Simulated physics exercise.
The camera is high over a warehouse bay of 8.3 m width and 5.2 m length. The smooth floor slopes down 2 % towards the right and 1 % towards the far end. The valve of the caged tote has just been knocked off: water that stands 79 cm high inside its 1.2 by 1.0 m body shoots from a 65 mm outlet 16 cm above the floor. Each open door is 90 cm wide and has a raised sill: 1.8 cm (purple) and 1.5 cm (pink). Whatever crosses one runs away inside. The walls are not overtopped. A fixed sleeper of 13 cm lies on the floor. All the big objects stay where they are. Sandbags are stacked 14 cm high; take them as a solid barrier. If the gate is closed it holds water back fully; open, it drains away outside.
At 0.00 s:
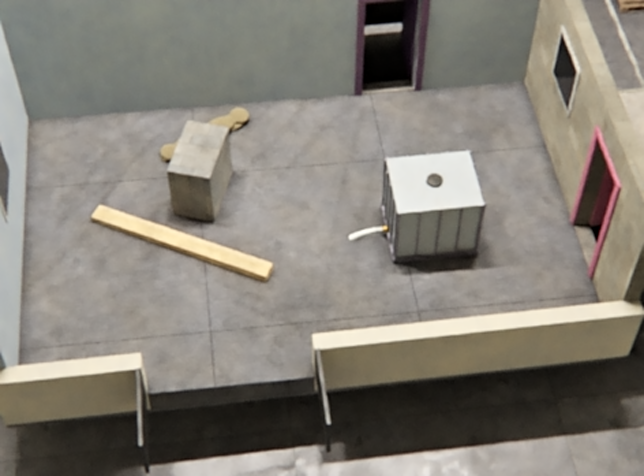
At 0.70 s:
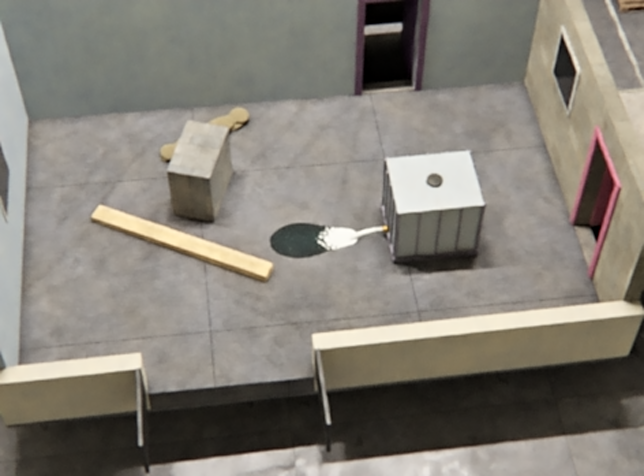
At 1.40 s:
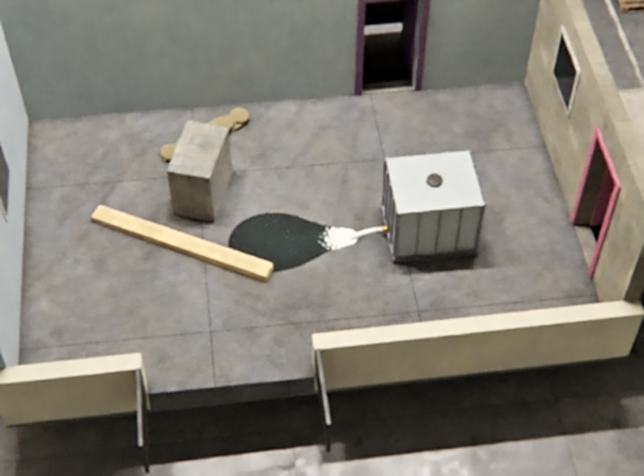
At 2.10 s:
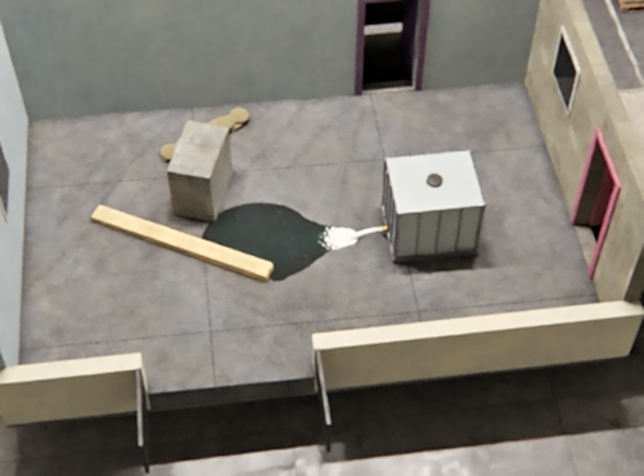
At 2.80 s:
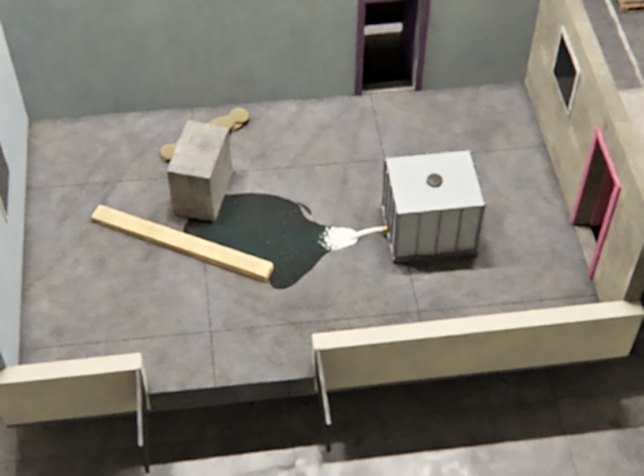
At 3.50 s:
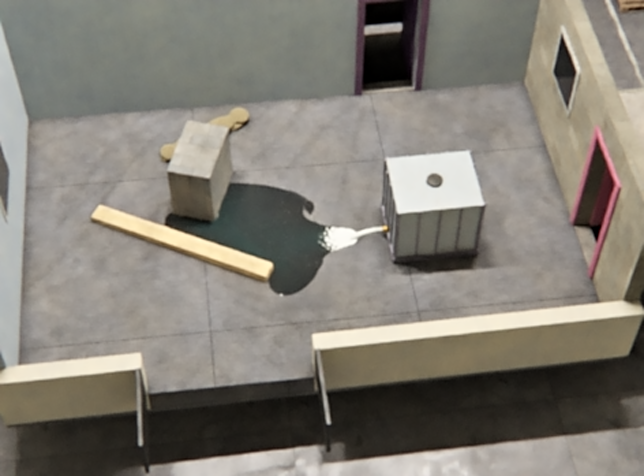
Water shoots left from a white caged tote and spreads in a dark puddle against a wooden plank.
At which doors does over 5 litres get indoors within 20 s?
One by one: At the purple door it does not reach the limit; at the pink door it stays under the limit.
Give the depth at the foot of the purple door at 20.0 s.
Roughly 1.5 cm deep.
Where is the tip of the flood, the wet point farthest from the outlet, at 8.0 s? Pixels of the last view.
Near (132, 192).
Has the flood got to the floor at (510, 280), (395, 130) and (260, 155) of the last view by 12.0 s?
In turn: Not reached, flooded, flooded.
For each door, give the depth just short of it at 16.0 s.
In cm: Purple 1.5, pink 0.0.
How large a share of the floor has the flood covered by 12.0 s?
Near 20 per cent is wet.
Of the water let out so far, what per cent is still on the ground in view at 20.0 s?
Some 100 per cent remains.
After 5.0 s water covers 5 % of the floor and is deepest (4 cm) near (216, 221); purple door not reached, pink door not reached.
After 8.0 s water covers 15 % of the floor and is deepest (4 cm) near (216, 221); purple door not reached, pink door not reached.
After 12.0 s water covers 20 % of the floor and is deepest (3 cm) near (255, 254); purple door 1.2 cm at the sill, 0 L in, pink door not reached.
After 16.0 s water covers 30 % of the floor and is deepest (3 cm) near (524, 88); purple door 1.7 cm at the sill, 0 L in, pink door not reached.
After 20.0 s water covers 30 % of the floor and is deepest (5 cm) near (524, 88); purple door 1.7 cm at the sill, 0 L in, pink door not reached.
